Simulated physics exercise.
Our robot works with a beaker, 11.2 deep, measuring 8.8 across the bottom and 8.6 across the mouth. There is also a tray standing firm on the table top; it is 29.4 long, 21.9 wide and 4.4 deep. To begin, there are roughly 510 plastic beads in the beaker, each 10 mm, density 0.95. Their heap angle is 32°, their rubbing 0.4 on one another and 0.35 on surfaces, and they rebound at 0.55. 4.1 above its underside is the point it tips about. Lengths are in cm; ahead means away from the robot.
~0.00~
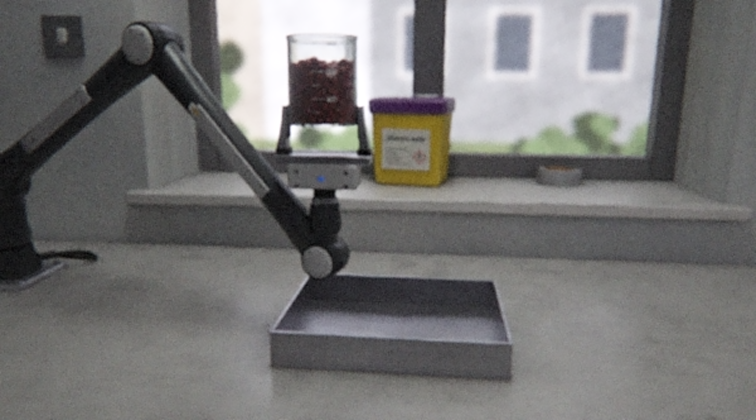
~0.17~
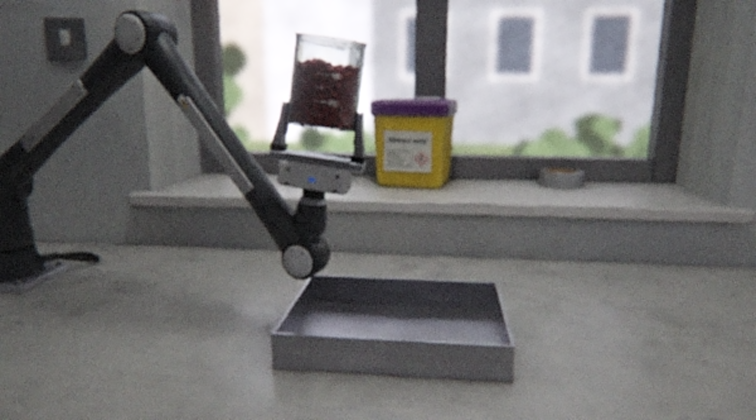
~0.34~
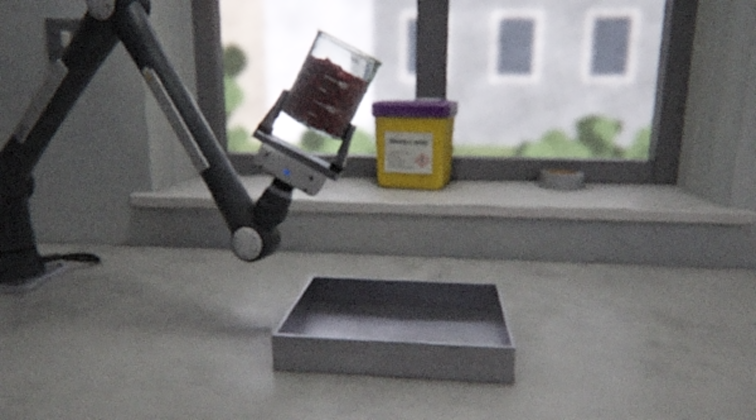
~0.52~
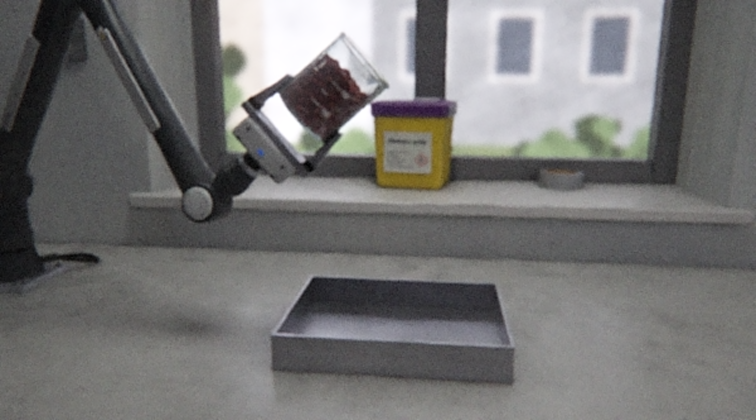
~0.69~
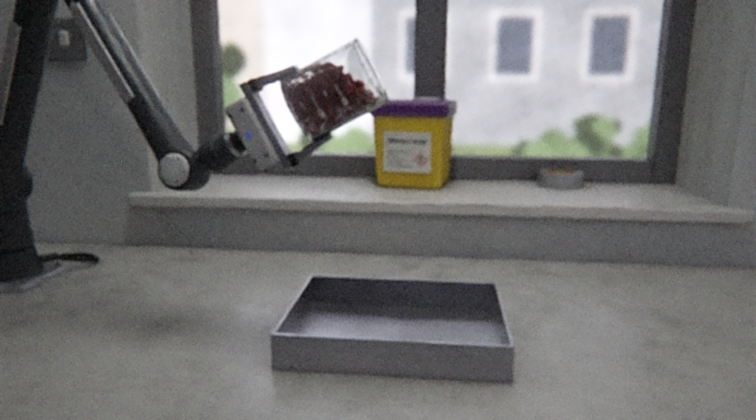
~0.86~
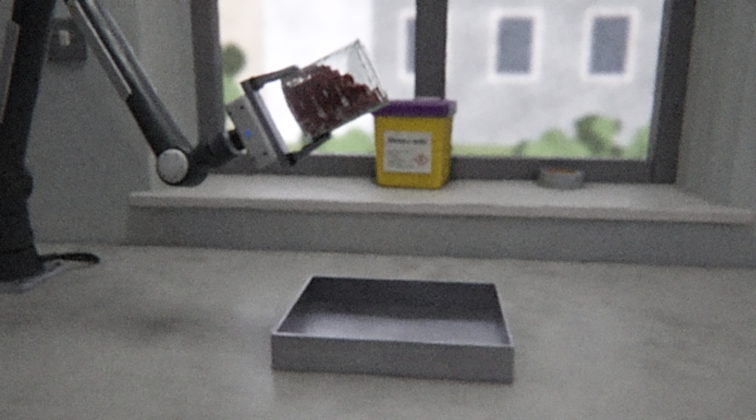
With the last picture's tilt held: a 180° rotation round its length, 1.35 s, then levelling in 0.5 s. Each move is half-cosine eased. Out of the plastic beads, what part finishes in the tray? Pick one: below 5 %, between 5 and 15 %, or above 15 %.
It is below 5 %.
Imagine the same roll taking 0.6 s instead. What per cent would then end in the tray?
It would then come to about 0 per cent.
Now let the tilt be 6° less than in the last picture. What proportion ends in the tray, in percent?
I'd say close to 0 in a hundred.
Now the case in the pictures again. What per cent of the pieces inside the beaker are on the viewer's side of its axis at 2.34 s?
That comes to around 45 per cent.
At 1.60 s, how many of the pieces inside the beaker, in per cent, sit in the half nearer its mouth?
I'd say about 35 %, give or take.
By 1.60 s, tipped 64°, highest piece 38 above the table; 506 in the beaker, 1 in the tray.
By 2.34 s, tipped 54°, highest piece 38 above the table; 499 in the beaker, 5 in the tray, 3 in flight or on a rim.
By 2.91 s, upright, highest piece 40 above the table; 499 in the beaker, 7 in the tray, 1 on the table or floor.
By 3.61 s, upright, highest piece 40 above the table; 499 in the beaker, 7 in the tray, 1 on the table or floor.
Final count, 499 in the beaker, 7 in the tray, 1 on the table or floor. That is 1 % in the tray.
